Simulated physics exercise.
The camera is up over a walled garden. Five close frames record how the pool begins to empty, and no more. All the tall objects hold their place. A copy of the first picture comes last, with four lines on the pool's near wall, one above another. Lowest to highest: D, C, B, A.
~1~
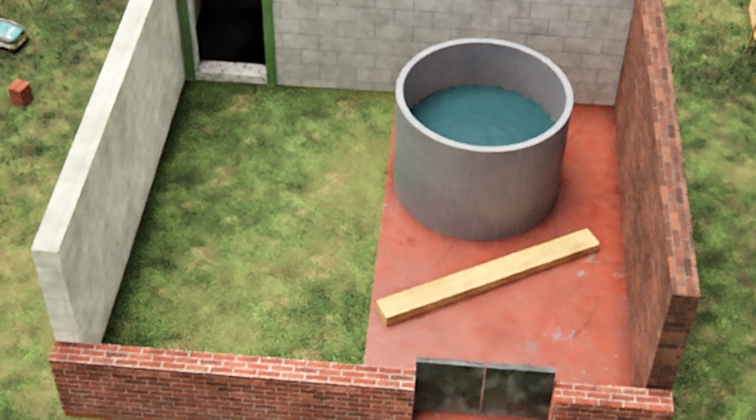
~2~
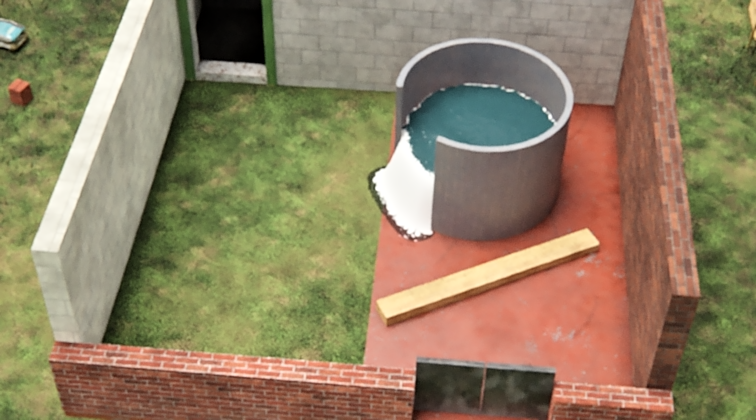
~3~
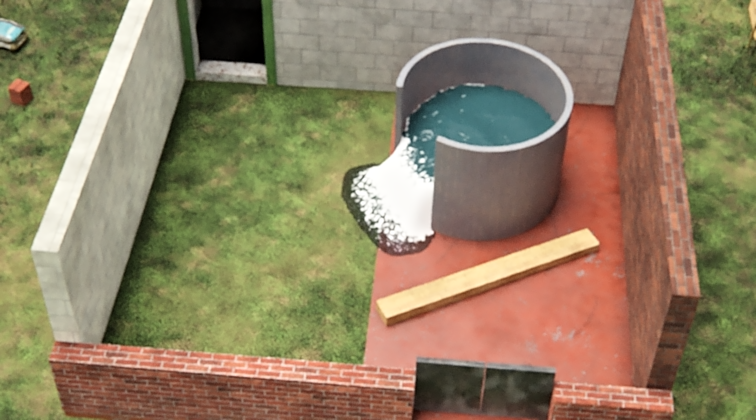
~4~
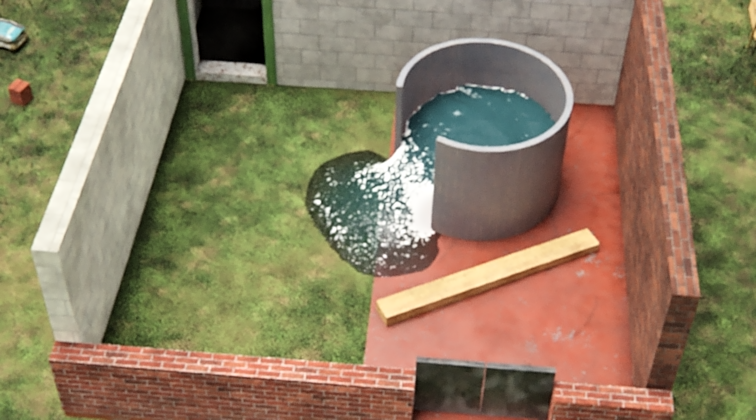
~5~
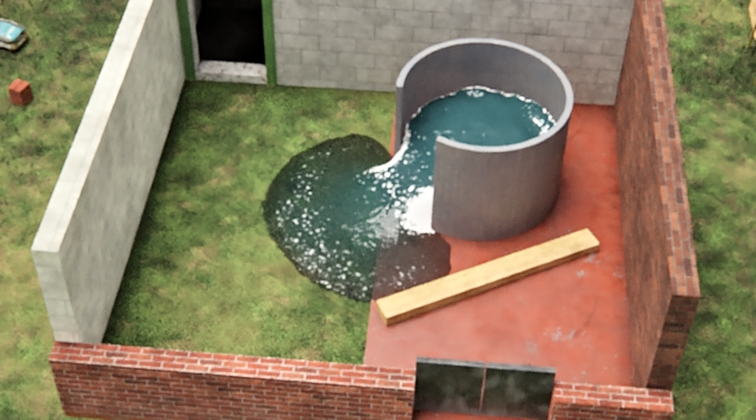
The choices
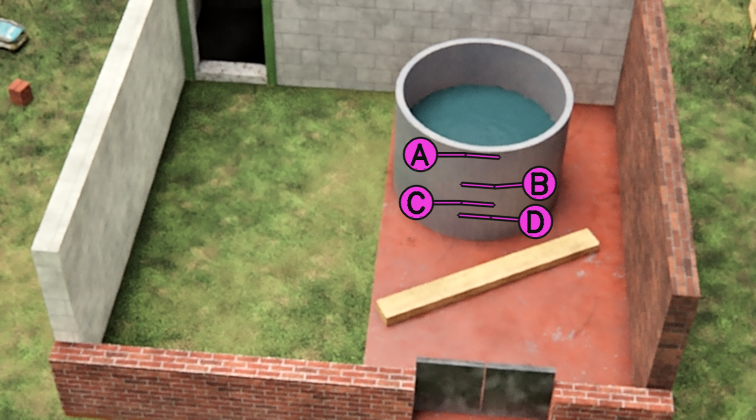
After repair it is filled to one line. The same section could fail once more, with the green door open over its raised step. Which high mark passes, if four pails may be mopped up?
B.
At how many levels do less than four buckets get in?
Three of the four.
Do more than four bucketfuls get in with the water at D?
No, not at all.
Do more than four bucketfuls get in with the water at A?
Yes, that goes wrong.
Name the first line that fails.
That would be A.
On the marked copy, A at (481, 156); B at (478, 185); C at (476, 203); D at (475, 216); from the bottom up D, C, B, A.
With A, about 14 bucketfuls get in.
With B, a bucket or two gets in.
With C, nothing gets over.
With D, nothing gets over.
